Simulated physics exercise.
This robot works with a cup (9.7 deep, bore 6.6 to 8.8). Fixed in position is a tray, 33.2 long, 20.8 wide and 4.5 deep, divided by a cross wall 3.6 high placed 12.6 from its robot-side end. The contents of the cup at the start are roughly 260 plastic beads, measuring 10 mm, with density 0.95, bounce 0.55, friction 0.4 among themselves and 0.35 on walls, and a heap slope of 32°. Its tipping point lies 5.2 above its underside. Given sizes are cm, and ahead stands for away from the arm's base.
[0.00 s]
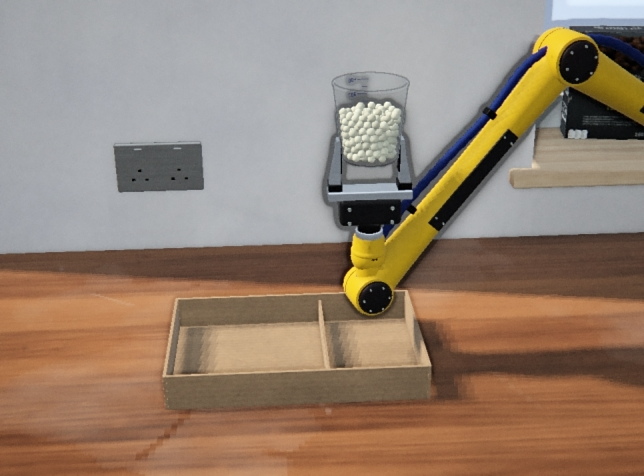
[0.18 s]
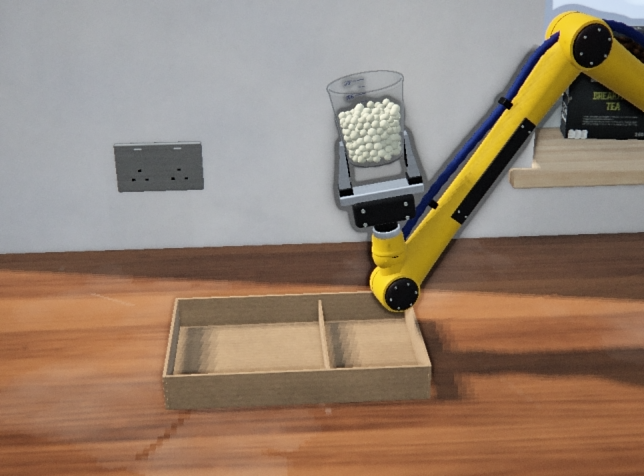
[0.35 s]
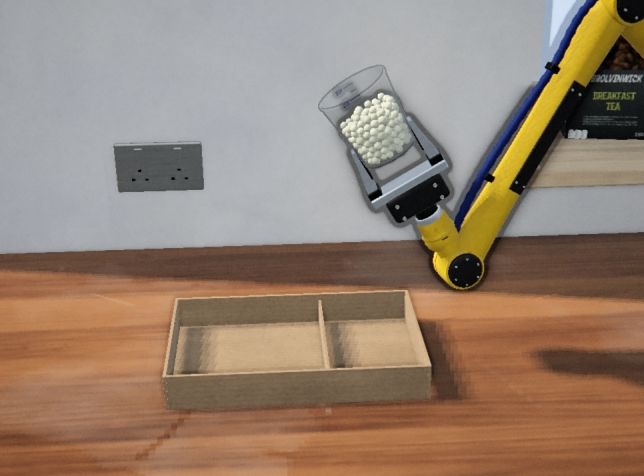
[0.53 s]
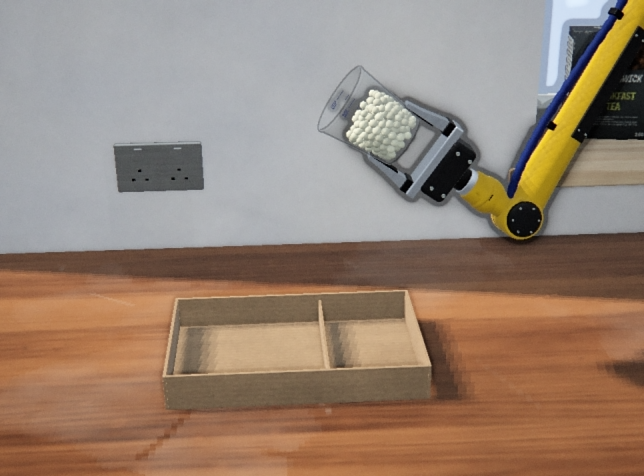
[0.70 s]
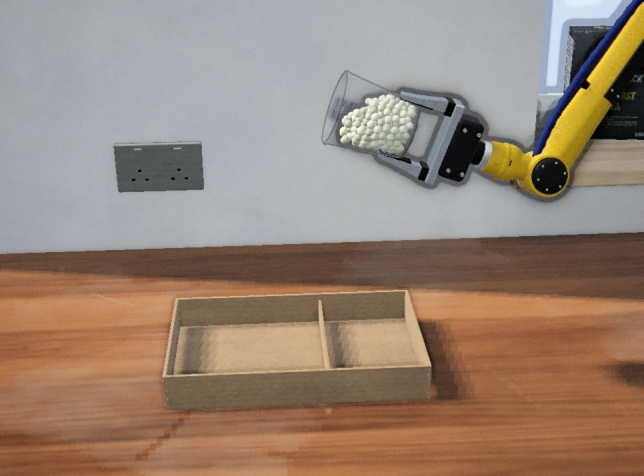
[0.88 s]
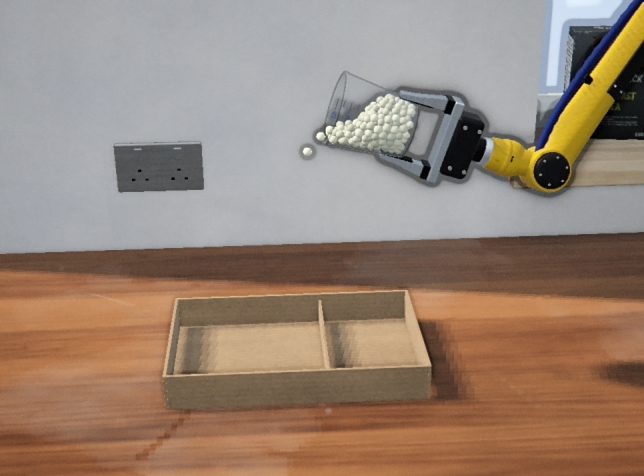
Yellow robot arm tilting a clear cup of pale beads leftward above a divided tray, a bead leaving the rim.
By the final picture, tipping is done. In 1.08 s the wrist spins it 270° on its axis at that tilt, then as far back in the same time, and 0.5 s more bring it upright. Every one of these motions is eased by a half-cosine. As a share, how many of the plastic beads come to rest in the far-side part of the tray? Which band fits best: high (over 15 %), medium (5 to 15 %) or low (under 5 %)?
The high band fits best.
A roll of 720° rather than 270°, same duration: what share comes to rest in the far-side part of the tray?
Roughly 30 %.
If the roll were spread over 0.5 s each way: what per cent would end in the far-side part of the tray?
I'd expect approximately 10 per cent then.
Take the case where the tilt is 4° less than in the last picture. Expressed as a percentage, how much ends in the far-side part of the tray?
15 percent or so.
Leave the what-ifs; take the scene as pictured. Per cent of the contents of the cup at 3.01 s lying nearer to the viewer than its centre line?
That comes to around 35 per cent.
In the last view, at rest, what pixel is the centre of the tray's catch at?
Middle: Close to (257, 360).
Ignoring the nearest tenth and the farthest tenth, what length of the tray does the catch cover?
That stretch is around 14 cm long.
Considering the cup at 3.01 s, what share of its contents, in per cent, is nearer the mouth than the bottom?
35 %, roughly.
After 1.94 s, tipped 72°, highest piece 36 above the table; 231 in the cup, 22 in the far-side part, 10 in flight or on a rim.
After 3.01 s, tipped 72°, highest piece 36 above the table; 205 in the cup, 49 in the far-side part, 2 in the robot-side part, 1 on the table or floor, 6 in flight or on a rim.
After 3.74 s, upright, highest piece 37 above the table; 205 in the cup, 55 in the far-side part, 2 in the robot-side part, 1 on the table or floor.
After 4.44 s, upright, highest piece 37 above the table; 205 in the cup, 55 in the far-side part, 2 in the robot-side part, 1 on the table or floor.
At rest, 205 in the cup, 55 in the far-side part, 2 in the robot-side part, 1 on the table or floor. That is 21 % in the far-side part of the tray.
